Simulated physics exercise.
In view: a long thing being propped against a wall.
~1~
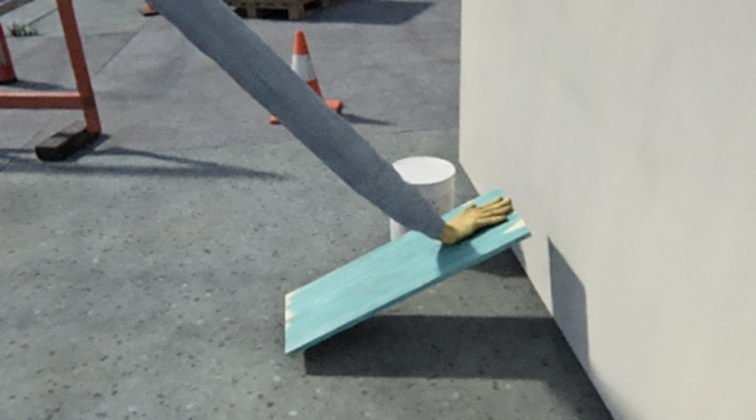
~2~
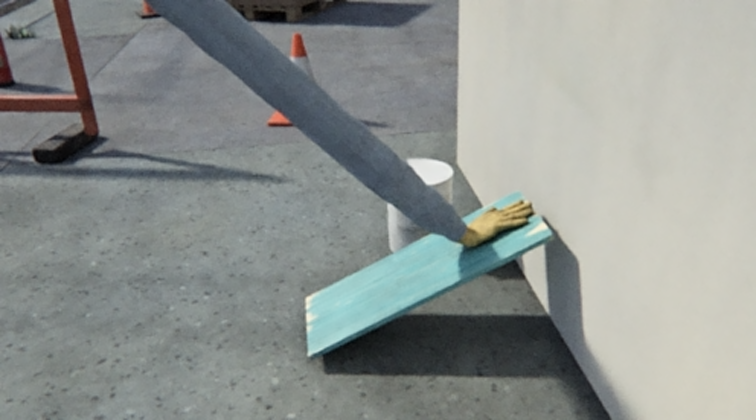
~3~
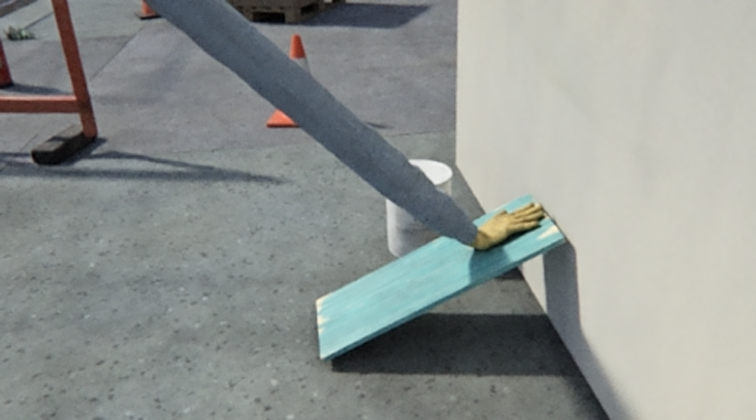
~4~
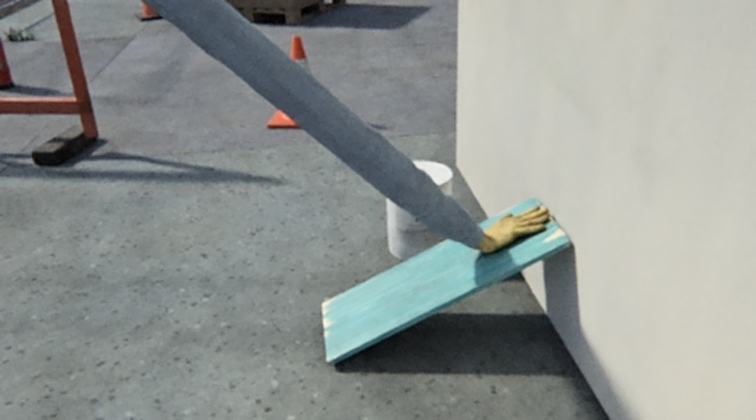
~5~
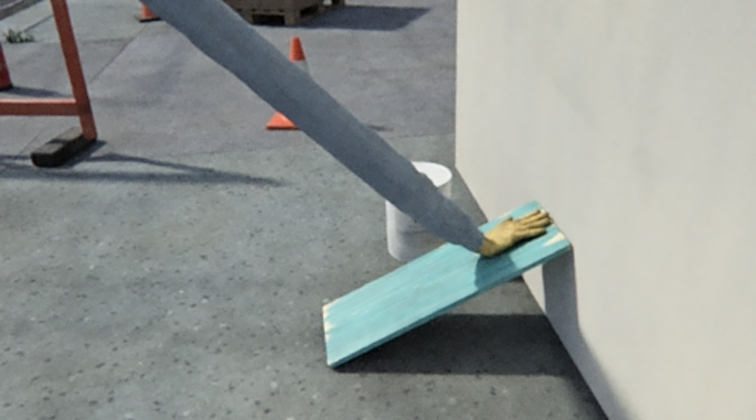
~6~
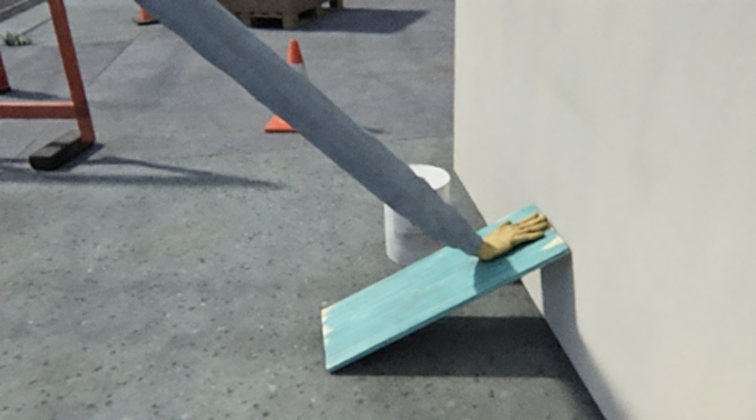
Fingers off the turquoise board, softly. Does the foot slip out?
It gives way.
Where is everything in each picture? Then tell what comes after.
Not yet at the wall; turquoise board (398, 268), in the first frame.
Not yet at the wall; turquoise board (420, 271), in the second frame.
Not yet at the wall; turquoise board (431, 274), in the third frame.
Not yet at the wall; turquoise board (437, 277), in the fourth frame.
Propped up under the hand; turquoise board (437, 280), in the fifth frame.
Propped up under the hand; turquoise board (436, 284), in the sixth frame.
Then, 0.30 s past the last view, turquoise board leaning 13° more than when let go near (428, 307).
Then, 0.40 s past the last view, turquoise board leaning 25° more than when let go near (425, 327).
Then, 1.30 s past the last view, turquoise board leaning 25° more than when let go near (424, 329).
Finally, moved from the start, turquoise board; white pail still in place. Final places as the last picture's camera would see them, turquoise board near (424, 329). The board slides down.
